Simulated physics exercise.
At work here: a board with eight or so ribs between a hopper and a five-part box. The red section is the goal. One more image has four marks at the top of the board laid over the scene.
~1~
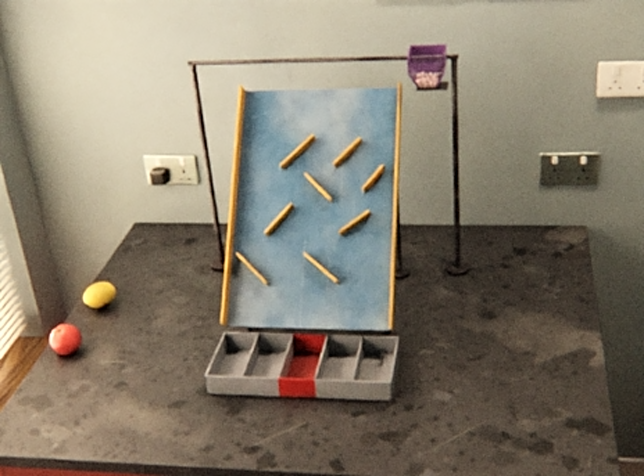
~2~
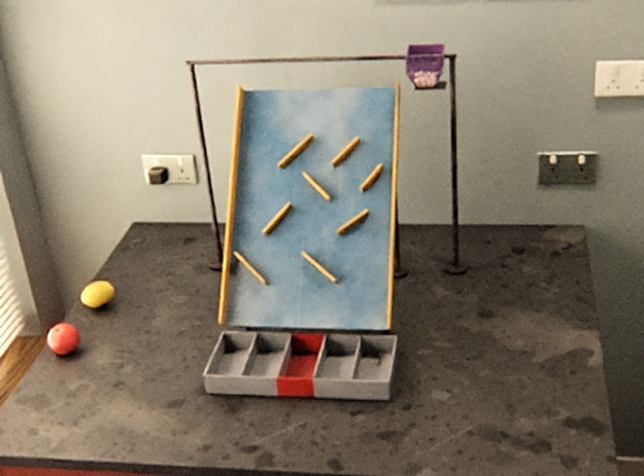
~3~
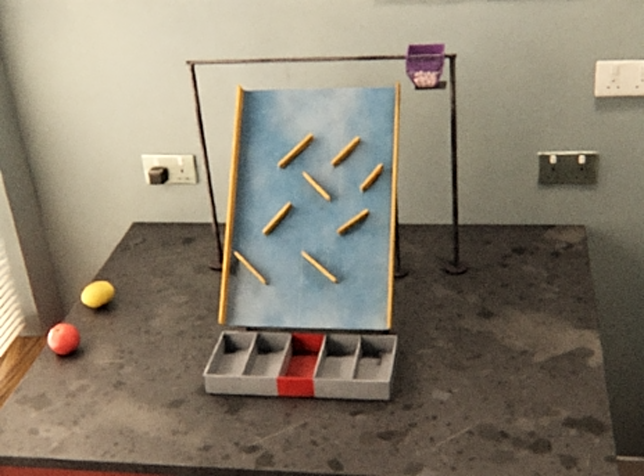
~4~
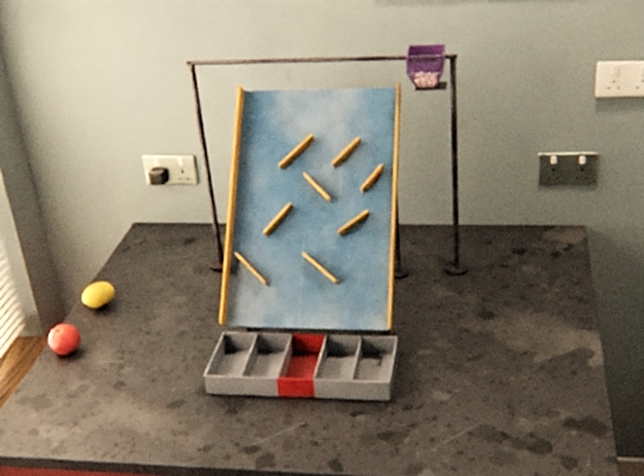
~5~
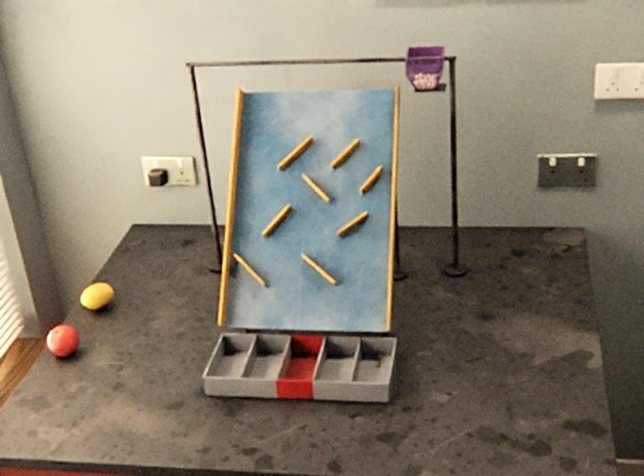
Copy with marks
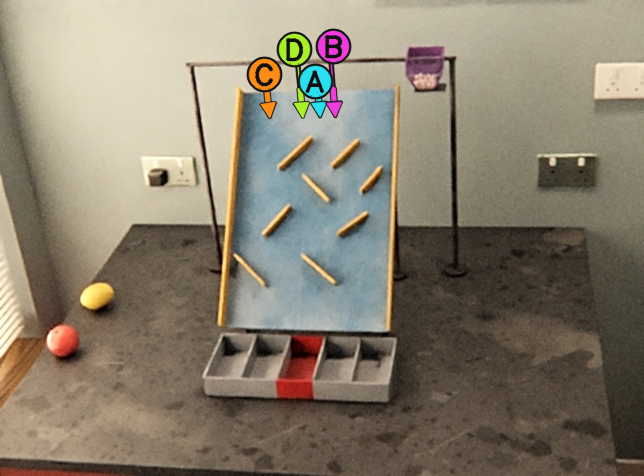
A blue board with slanted ribs stands motionless above a grey box with a red section.
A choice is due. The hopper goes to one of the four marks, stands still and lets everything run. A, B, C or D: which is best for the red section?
C beats the others.
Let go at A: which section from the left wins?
It is the fifth one.
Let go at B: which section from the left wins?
The fifth.
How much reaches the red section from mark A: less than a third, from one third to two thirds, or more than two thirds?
Mark A gives less than a third.
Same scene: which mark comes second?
Mark D.
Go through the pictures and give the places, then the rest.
In the first frame, hopper at (428, 79), sugar pearls, door shut.
In the second frame, ribs (278, 165) to (311, 134), (332, 163) to (358, 137), (303, 173) to (329, 198).
In the third frame, ribs (361, 188) to (381, 164), (263, 232) to (290, 202), (337, 231) to (367, 210).
In the fourth frame, ribs (236, 253) to (264, 283), (303, 253) to (336, 281).
In the fifth frame, red section at (295, 388), number 3 of 5 from the left.
On the marked copy, mark A meets the board at (319, 111); mark B meets the board at (334, 111); mark C meets the board at (269, 112); mark D meets the board at (302, 112).
With A, none in the red section, about half in other sections, about half outside the box.
With B, a stray few in the red section, most in other sections, about a quarter outside the box.
With C, about half in the red section, a small part in other sections, about a third outside the box.
With D, about a third in the red section, about a quarter in other sections, about half outside the box.
